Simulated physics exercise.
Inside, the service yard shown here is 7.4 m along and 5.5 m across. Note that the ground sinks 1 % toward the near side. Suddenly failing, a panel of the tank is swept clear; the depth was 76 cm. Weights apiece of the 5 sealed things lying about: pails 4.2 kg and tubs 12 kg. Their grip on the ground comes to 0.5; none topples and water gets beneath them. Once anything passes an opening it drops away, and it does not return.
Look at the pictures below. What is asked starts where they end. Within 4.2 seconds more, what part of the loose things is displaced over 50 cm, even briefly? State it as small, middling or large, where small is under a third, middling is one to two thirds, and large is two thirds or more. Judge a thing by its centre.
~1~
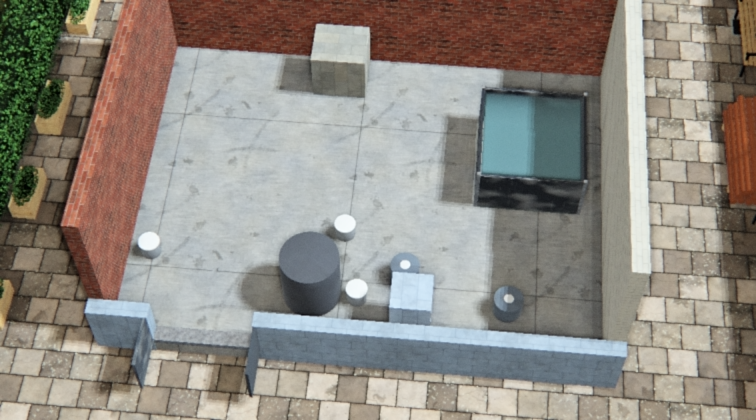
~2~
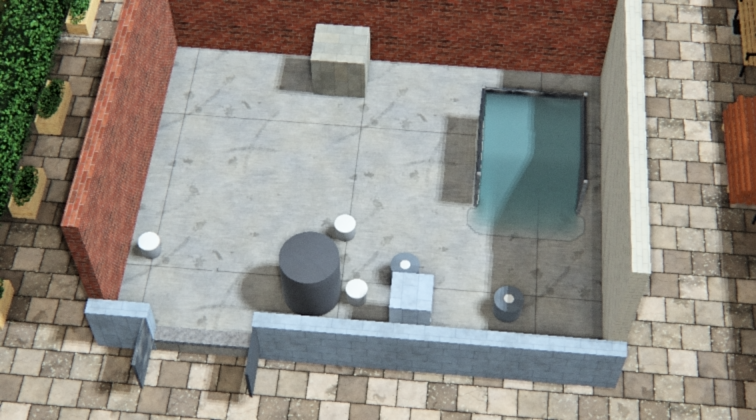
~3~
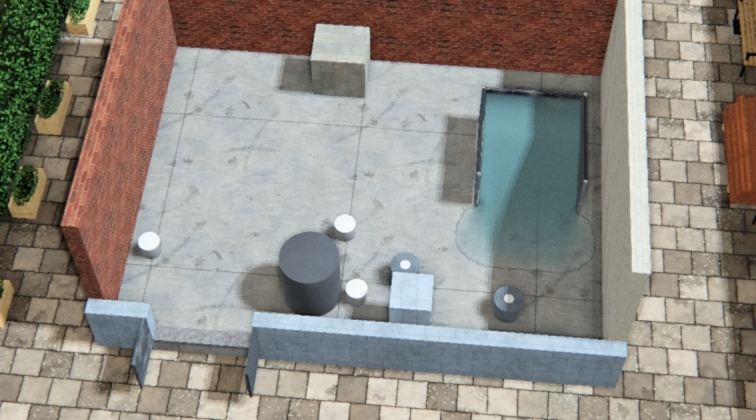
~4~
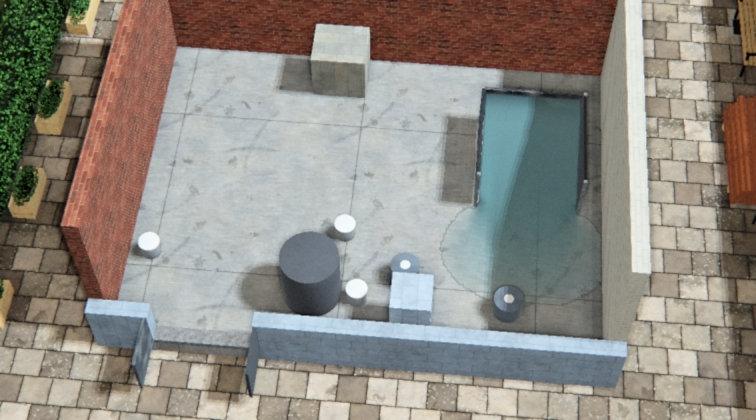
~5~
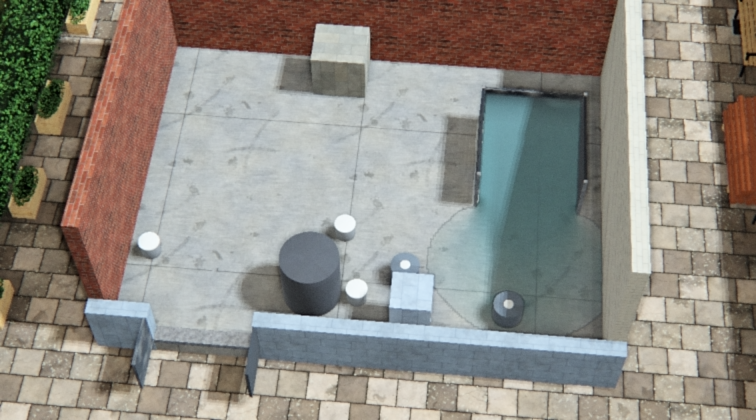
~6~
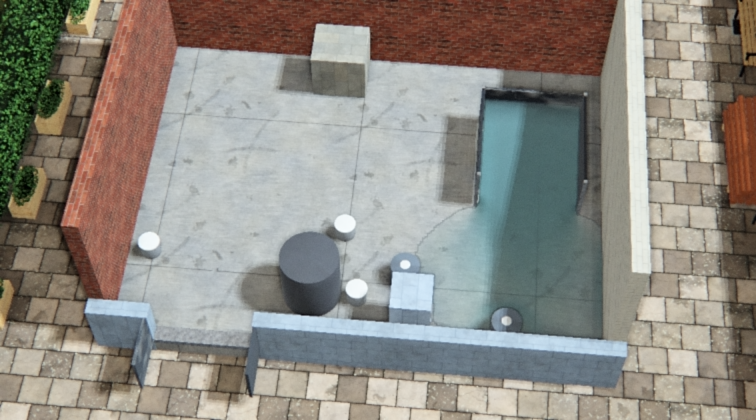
Large.
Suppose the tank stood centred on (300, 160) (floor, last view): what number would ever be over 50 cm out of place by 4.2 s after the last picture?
Count: 5.
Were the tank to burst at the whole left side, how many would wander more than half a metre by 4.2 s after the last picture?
That gives 2 of them.
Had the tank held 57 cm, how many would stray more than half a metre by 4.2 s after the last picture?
The count would be 4.
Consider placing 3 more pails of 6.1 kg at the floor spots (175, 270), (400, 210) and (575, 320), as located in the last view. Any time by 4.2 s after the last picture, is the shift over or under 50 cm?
First stays inside, second goes beyond, third goes beyond.
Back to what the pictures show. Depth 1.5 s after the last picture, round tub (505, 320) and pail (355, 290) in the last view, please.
About 36 and 6 cm.
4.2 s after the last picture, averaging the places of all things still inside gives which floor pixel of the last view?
I'd say about (231, 211) in the last view.
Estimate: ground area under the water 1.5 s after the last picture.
At that time the wet patch spans about 13 m2.
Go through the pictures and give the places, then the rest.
In the first picture, a tub at (509, 299) rests on the ground; a pail at (357, 288), on the bottom; 2.6 m2 under water; 0 of 5 have shifted.
In the second picture, a tub at (509, 299), on the bottom; a pail at (357, 288), on the bottom; 3.6 m2 under water; 0 of 5 have shifted.
In the third picture, a tub at (509, 299) rests on the ground; a pail at (357, 288), on the bottom; water covers 4.9 m2; 0 of 5 have shifted.
In the fourth picture, a tub at (509, 299), on the bottom; a pail at (357, 288), on the bottom; 6.4 m2 under water; 0 of 5 have shifted.
In the fifth picture, a tub at (509, 304), on the bottom, 10 cm from its start; a pail at (357, 288) rests on the ground; water covers 7.8 m2; 1 of 5 have shifted.
In the sixth picture, a tub at (507, 321), on the bottom, 39 cm from its start; a pail at (357, 288) rests on the ground; water covers 9.3 m2; 1 of 5 have shifted.
Then, 0.4 s after the last picture 1 of 5 are over 50 cm from their spots; 1 afloat.
Then, 1.5 s after the last picture 1 of 5 are over 50 cm from their spots; 2 afloat.
Then, 2.8 s after the last picture 4 of 5 are over 50 cm from their spots; 1 afloat.
Then, 4.2 s after the last picture 4 of 5 are over 50 cm from their spots, and 4 have been at some point; 0 afloat.
